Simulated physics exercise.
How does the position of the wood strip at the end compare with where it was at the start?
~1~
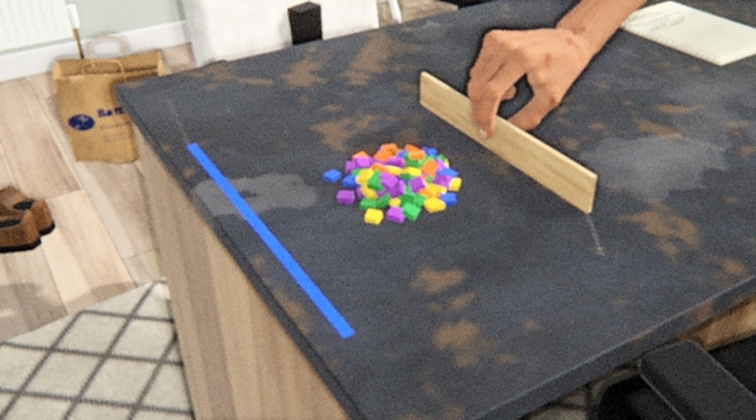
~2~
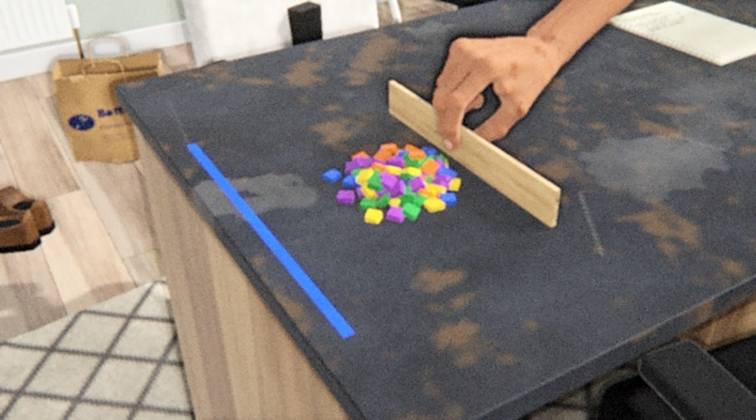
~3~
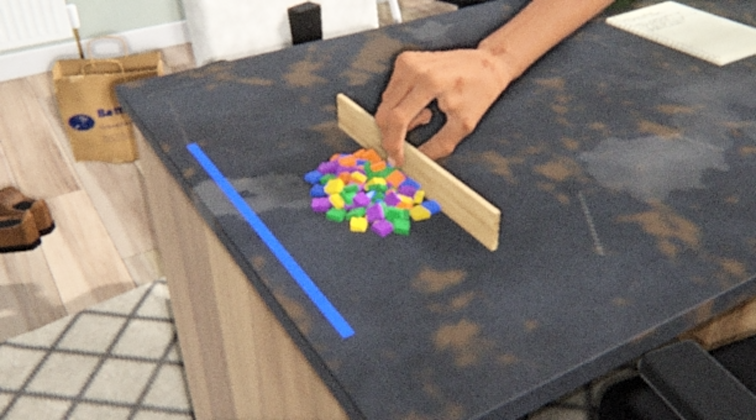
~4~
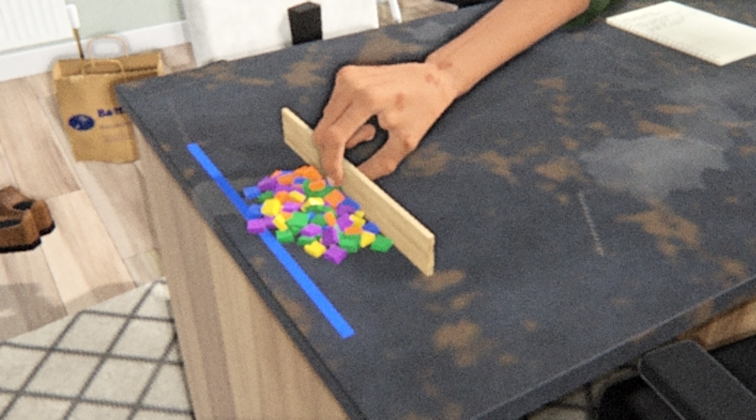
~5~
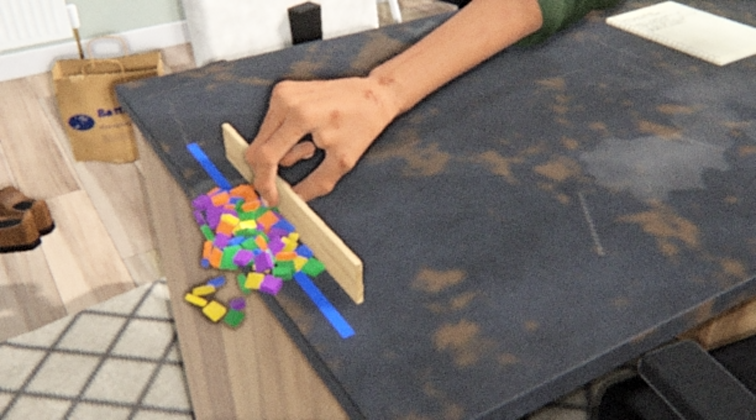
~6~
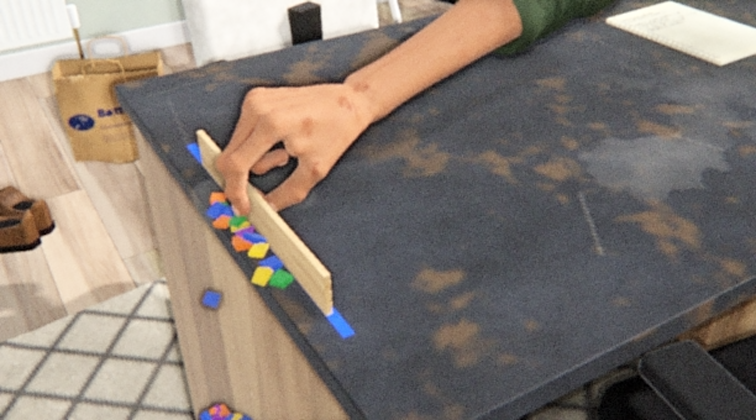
At the start the wood strip stands well to the right of the colorful pile, away from the blue tape. At the end it is much farther left and a little lower in view, standing at the blue tape near the table's edge.
